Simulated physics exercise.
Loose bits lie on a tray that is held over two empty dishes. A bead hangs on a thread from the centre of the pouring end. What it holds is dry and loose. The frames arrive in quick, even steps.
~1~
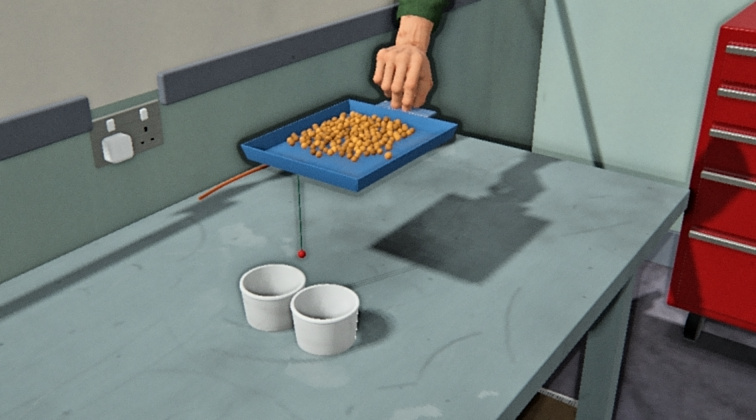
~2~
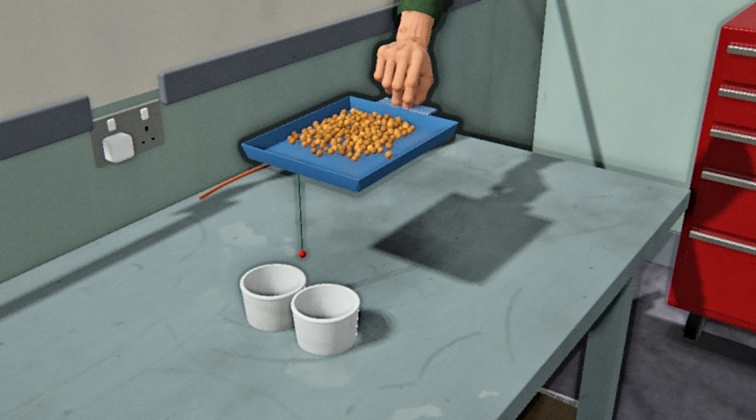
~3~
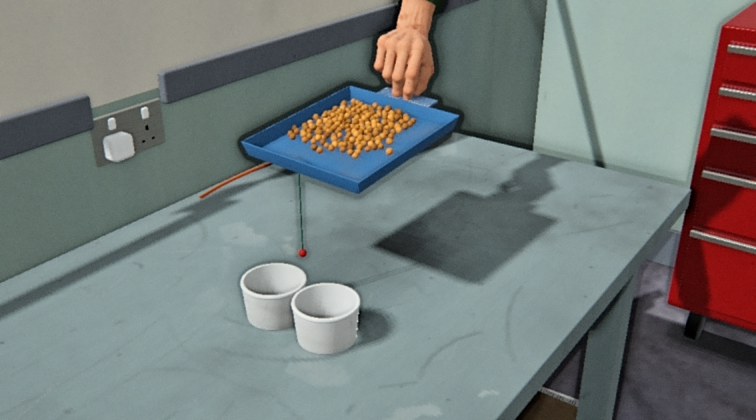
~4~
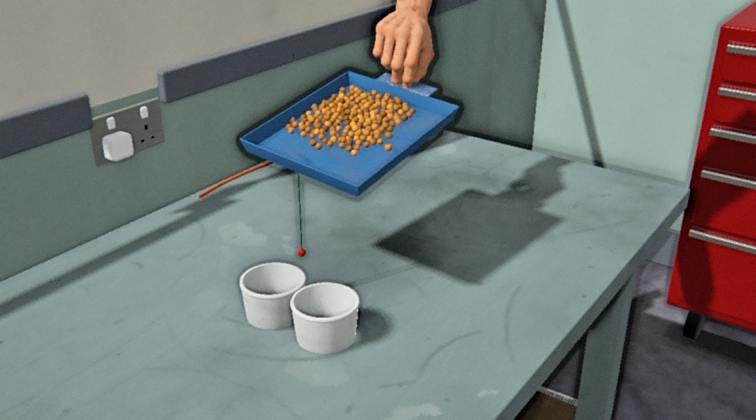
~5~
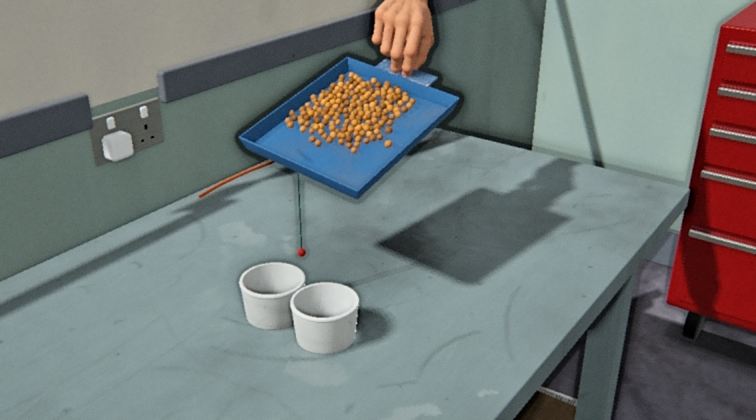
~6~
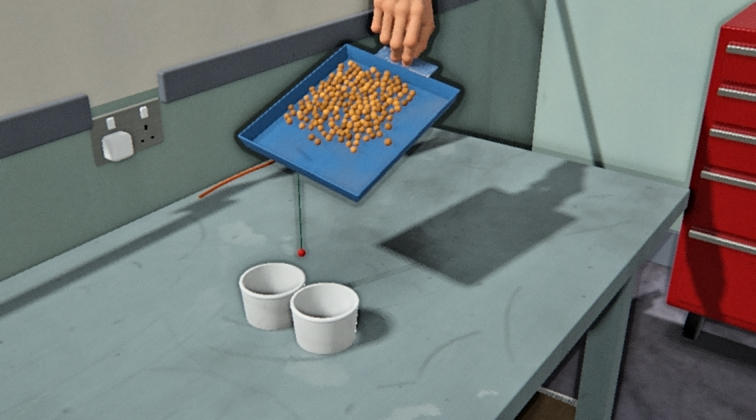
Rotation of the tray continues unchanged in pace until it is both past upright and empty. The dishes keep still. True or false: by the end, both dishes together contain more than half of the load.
False.
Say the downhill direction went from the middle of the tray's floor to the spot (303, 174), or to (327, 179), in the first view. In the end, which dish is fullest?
So, the dish at the left the first time round, the dish at the right the second.
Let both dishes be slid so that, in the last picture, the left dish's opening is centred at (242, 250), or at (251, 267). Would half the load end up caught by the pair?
Well, the minor share the first time and the minor share the second time.
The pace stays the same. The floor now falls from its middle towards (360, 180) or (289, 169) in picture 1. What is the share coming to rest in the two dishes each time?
Roughly 20 percent first and 40 percent second.
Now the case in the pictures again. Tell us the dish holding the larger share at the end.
It is the dish on the right.
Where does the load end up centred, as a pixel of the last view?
Last view, centre at rest - approx. (345, 325).
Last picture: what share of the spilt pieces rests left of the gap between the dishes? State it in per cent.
Some 0 per cent.
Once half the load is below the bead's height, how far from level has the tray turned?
Approx. reading: About 105°.
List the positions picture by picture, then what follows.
In the first frame, corners of the pouring end at (247, 145) and (357, 177), level; middle of the load at (351, 135), roasted chickpeas; left dish at (252, 309); right dish at (305, 332); bead on its thread at (302, 254).
In the second frame, corners of the pouring end at (248, 144) and (357, 177), level; middle of the load at (352, 133).
In the third frame, corners of the pouring end at (248, 141) and (358, 179), tipped barely, lowest at the right corner; middle of the load at (352, 127).
In the fourth frame, corners of the pouring end at (246, 138) and (357, 183), tipped a little, lowest at the right corner; middle of the load at (351, 118).
In the fifth frame, corners of the pouring end at (245, 136) and (357, 187), tipped clearly, lowest at the right corner; middle of the load at (351, 110).
In the sixth frame, corners of the pouring end at (244, 135) and (357, 191), tipped clearly, lowest at the right corner; middle of the load at (350, 104); left dish at (252, 307); right dish at (304, 331).
Soon, tray tipped steeply; most on the tray; a stray few in the right dish; a stray few outside both; about a quarter in the air.
A while on, tray tipped past a quarter turn; about a third on the tray; about a quarter in the right dish; a stray few in the left dish; about a quarter outside both; a small part in the air.
Towards the end, tray tipped past a quarter turn; about a third in the right dish; a small part in the left dish; about two thirds outside both.
Finally, tray tipped past a quarter turn; about a third in the right dish; a small part in the left dish; about two thirds outside both.
